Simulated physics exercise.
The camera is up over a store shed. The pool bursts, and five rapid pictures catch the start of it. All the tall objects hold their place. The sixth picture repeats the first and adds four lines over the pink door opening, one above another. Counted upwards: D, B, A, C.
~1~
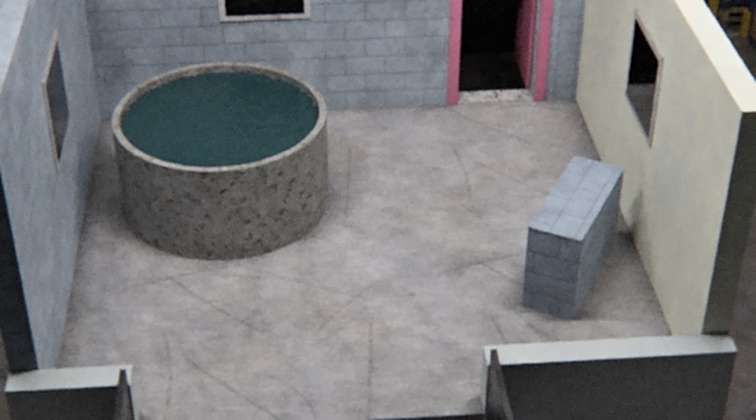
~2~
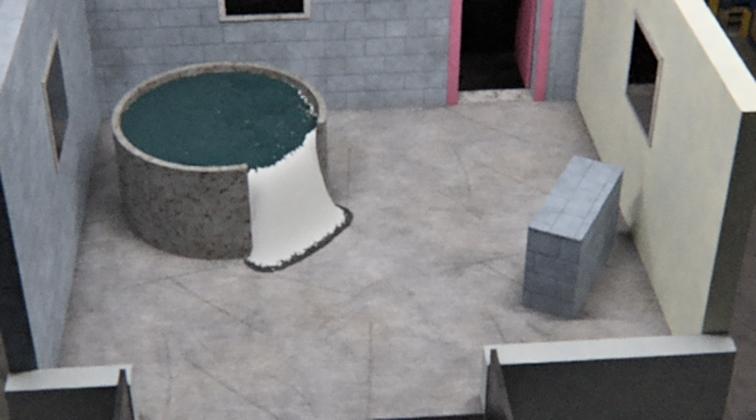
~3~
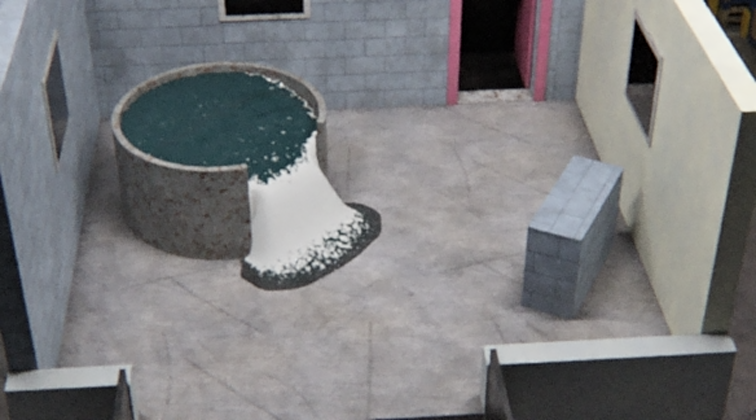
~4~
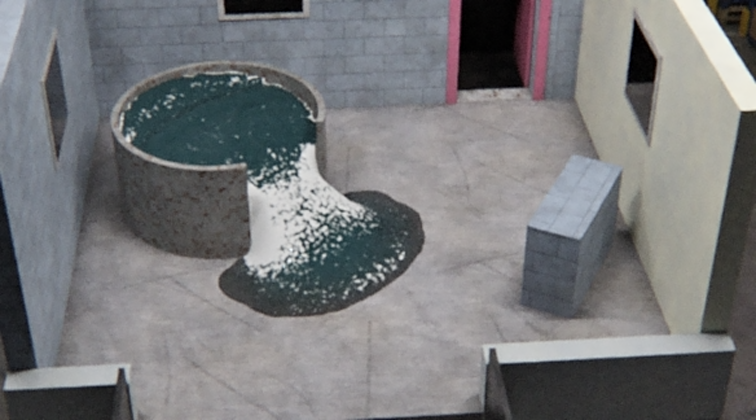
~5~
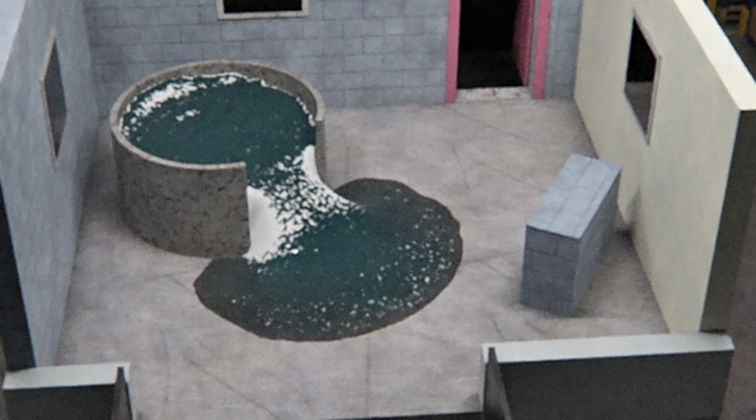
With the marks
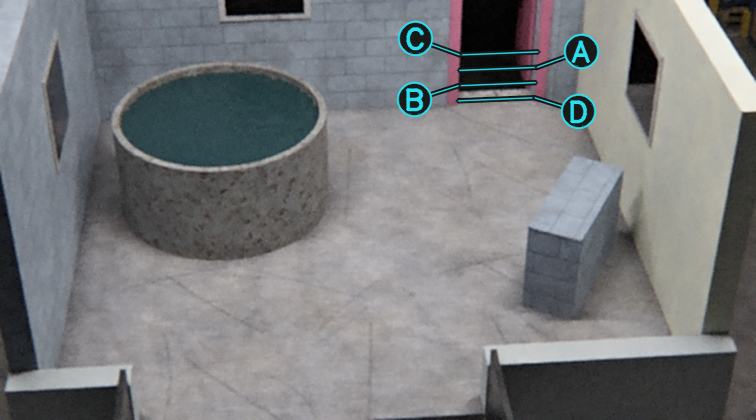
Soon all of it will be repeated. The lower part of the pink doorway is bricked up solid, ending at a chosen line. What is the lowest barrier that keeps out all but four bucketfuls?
B will do.
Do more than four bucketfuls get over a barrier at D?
Yes, that goes wrong.
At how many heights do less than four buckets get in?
Three of them.
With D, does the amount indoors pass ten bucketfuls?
Yes, it does.
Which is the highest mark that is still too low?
That would be D.
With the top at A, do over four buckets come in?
No, that is safe.
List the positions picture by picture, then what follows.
Water in the pool at rest, its middle at (220, 120); foot of the pink doorway at (496, 102); open gate at (309, 351).
Water covers 2 % of the ground and shows as far out as (263, 267).
Water covers 4 % of the ground and shows as far out as (269, 281).
Water covers 10 % of the ground and shows as far out as (328, 306).
Water covers 17 % of the ground and shows as far out as (399, 313).
On the marked copy, A at (498, 68); B at (497, 84); C at (499, 53); D at (496, 99); from the bottom up D, B, A, C.
With A, nothing gets over.
With B, a splash gets over, under a bucket.
With C, nothing gets over.
With D, some 25 bucketfuls get in.
